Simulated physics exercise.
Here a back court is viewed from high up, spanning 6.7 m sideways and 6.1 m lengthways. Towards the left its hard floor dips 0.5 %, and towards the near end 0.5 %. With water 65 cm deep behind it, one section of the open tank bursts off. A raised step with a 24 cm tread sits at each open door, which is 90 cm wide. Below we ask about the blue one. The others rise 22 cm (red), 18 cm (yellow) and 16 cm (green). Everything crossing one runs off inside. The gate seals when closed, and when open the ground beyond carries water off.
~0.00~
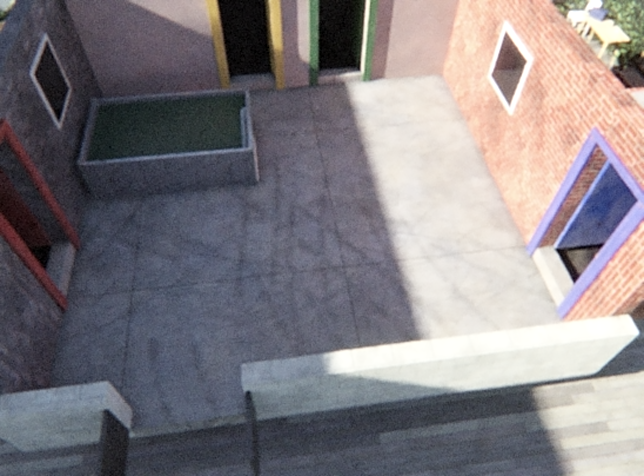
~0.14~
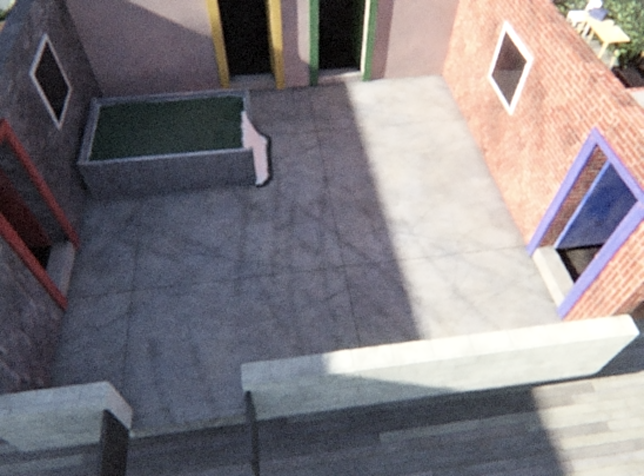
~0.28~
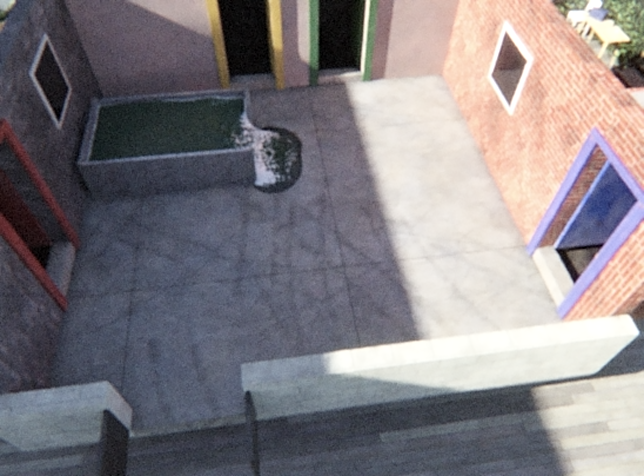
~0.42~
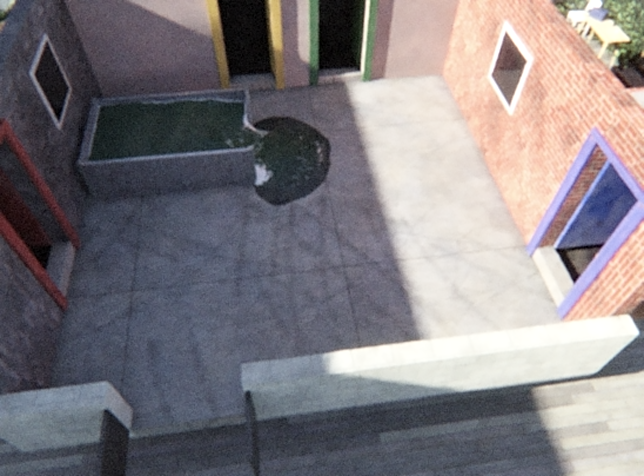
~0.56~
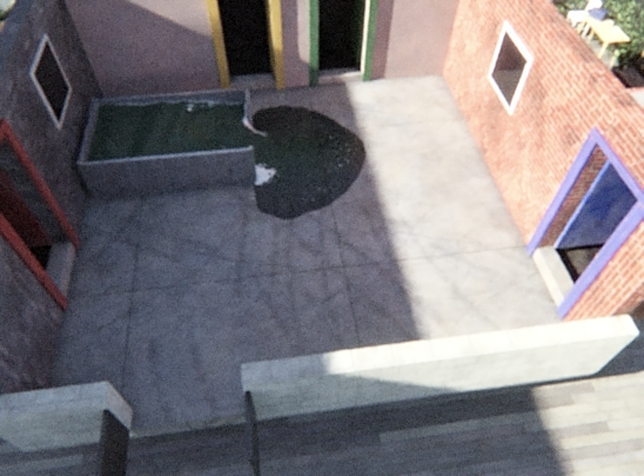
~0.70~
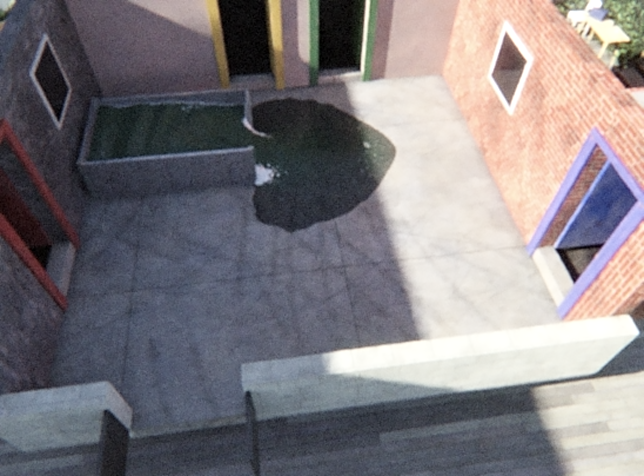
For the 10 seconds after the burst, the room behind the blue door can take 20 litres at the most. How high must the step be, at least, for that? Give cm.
About 10.5 cm.
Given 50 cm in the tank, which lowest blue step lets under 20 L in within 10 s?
Around 7.0 cm high.
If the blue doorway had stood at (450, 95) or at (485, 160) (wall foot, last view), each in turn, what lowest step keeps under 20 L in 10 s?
You'd want about 17 cm there first, then about 17 cm.
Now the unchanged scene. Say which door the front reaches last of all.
The red door.
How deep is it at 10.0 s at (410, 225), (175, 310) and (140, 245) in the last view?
First 5, then 3, then 6 cm.
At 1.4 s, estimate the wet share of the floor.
Approximately 35 % of it.
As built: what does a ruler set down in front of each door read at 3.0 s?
Lab note, cm: Red 0; yellow 1; green 6; blue 14.
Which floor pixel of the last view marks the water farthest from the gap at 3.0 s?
Near pixel (576, 348).
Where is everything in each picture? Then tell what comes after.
Still water, 65 cm deep, in the open tank at (170, 127); the blue door at (574, 238) is dry, in the first picture.
Water pours out at (251, 151) and has run 0.3 m, to (269, 176); about 6 cm deep outside, 65 cm at the back, in the second picture.
Water pours out at (251, 151) and has run 0.8 m, to (297, 151); about 10 cm deep outside, 65 cm at the back, in the third picture.
Water pours out at (251, 152) and has run 1.3 m, to (325, 154); about 7 cm deep outside, 65 cm at the back, in the fourth picture.
The gap is at (251, 152), the front 1.9 m out at (360, 155); the back of the open tank holds 65 cm, in the fifth picture.
The front is at (391, 152), 2.4 m from the gap at (251, 152); 4.8 m2 of floor is wet, 64 cm left at the back; the blue door at (574, 238), 5.0 m from the gap, is still 3.0 m from the nearest water, in the sixth picture.
After 1.4 s water covers 35 % of the floor, deepest (33 cm) near (264, 164); it has not reached the blue door.
After 3.0 s water covers 50 % of the floor, deepest (33 cm) near (576, 348); 14 cm at the blue door, 0 litres in over its 21 cm step.
After 10.0 s water covers 95 % of the floor, deepest (14 cm) near (92, 173); 9 cm at the blue door, 0 litres in over its 21 cm step.
At the blue door as built, the water arrived by 2.2 s and peaked near 14 cm at 5.6 s.
Run again over the same 10 s with other heights there, 35 litres in over 9.5 cm, 6 litres over 13 cm. The limit of 20 litres is kept from about 10.5 cm up.
